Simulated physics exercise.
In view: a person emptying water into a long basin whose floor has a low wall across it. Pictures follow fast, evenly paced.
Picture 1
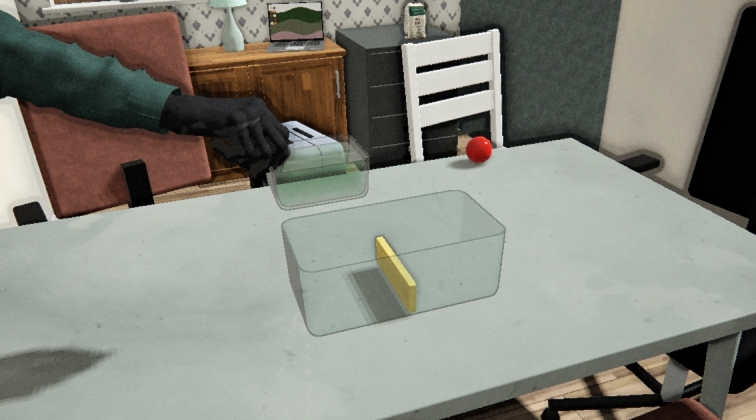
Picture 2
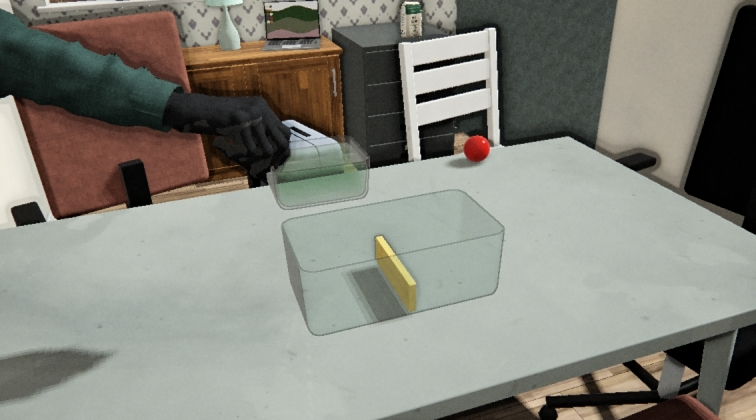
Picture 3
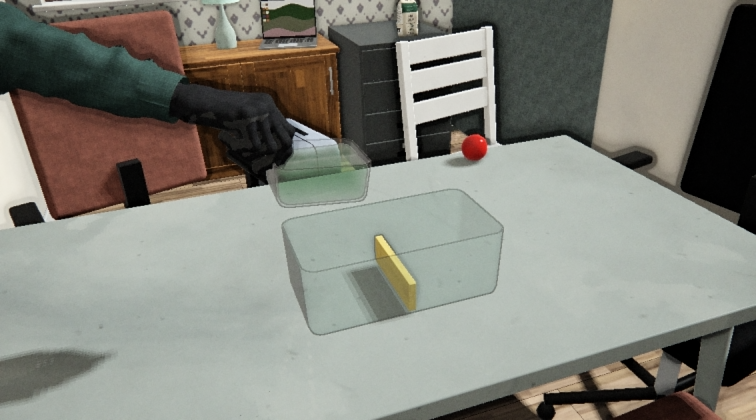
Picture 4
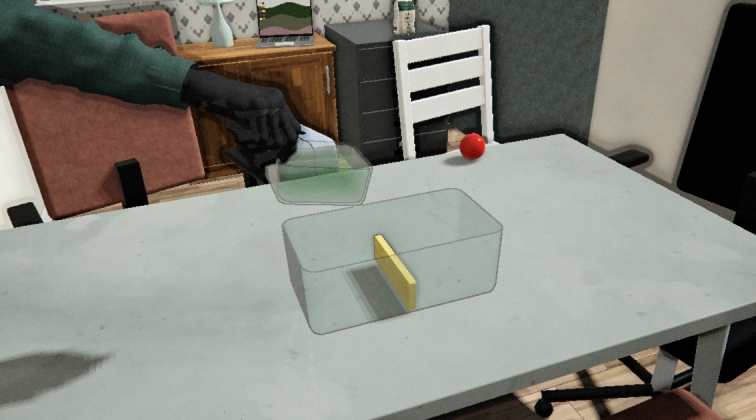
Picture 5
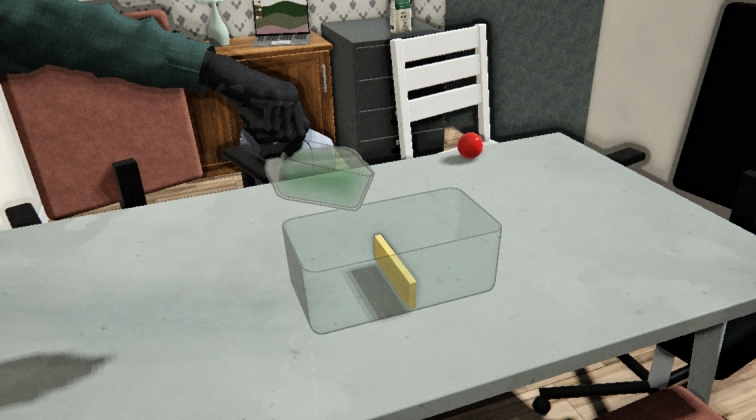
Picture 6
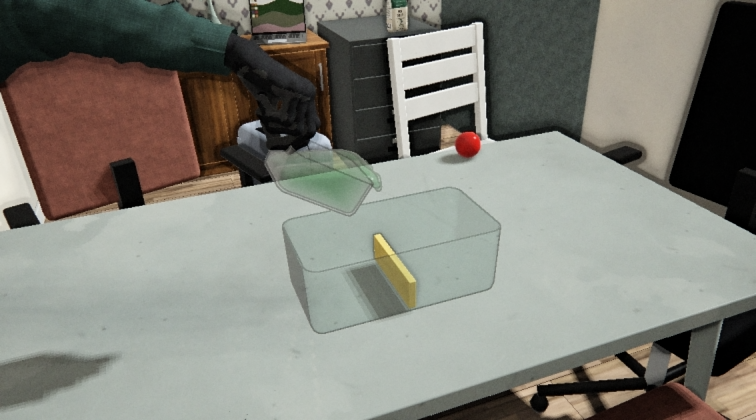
Above a long clear basin on a table, a gloved hand tips a small container rightward.
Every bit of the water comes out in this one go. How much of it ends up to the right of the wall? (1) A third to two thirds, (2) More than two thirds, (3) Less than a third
Answer: 1.
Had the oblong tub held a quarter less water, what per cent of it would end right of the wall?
Near 40 in a hundred.
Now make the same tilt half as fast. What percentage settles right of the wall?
Something like 70 in a hundred.
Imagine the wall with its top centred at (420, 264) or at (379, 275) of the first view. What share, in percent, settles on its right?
First try close to 10 percent, second try close to 75 percent.
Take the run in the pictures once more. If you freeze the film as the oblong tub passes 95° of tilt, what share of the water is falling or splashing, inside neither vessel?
25 in a hundred.
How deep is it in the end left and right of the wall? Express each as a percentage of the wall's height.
Left near 20; right near 30.
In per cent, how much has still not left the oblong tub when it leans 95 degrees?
About 10 per cent.
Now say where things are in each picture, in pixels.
In the first frame, it leans 0°; its right rim is at (359, 147); the water meets the walls at (269, 164) and (357, 151); the long basin's rim runs from (290, 247) to (484, 210); the wall's top is at (395, 260).
In the second frame, it leans 1°; its right rim is at (360, 148); the water meets the walls at (269, 164) and (357, 151).
In the third frame, it leans 6°; its right rim is at (361, 152); the water meets the walls at (271, 163) and (358, 153).
In the fourth frame, it leans 13°; its right rim is at (363, 157); the water meets the walls at (272, 164) and (360, 154).
In the fifth frame, it leans 22°; its right rim is at (363, 165); the water meets the walls at (273, 165) and (363, 158); 3 per cent is over the edge.
In the sixth frame, it leans 33°; its right rim is at (363, 173); the water meets the walls at (273, 165) and (358, 164); 10 per cent is over the edge.
A moment on, the oblong tub is tipped on its side and 11 per cent is still to pour, 17 is left of the wall and 49 right of it.
Next, the oblong tub is tipped right over and 1 per cent is still to pour, 38 is left of the wall and 58 right of it.
Then the oblong tub is tipped right over and 0 per cent is still to pour, 41 is left of the wall and 58 right of it.
Later the oblong tub is tipped right over and 0 per cent is still to pour, 41 is left of the wall and 58 right of it.
In the end 41 per cent lies left of the wall, 58 right of it and 1 outside.
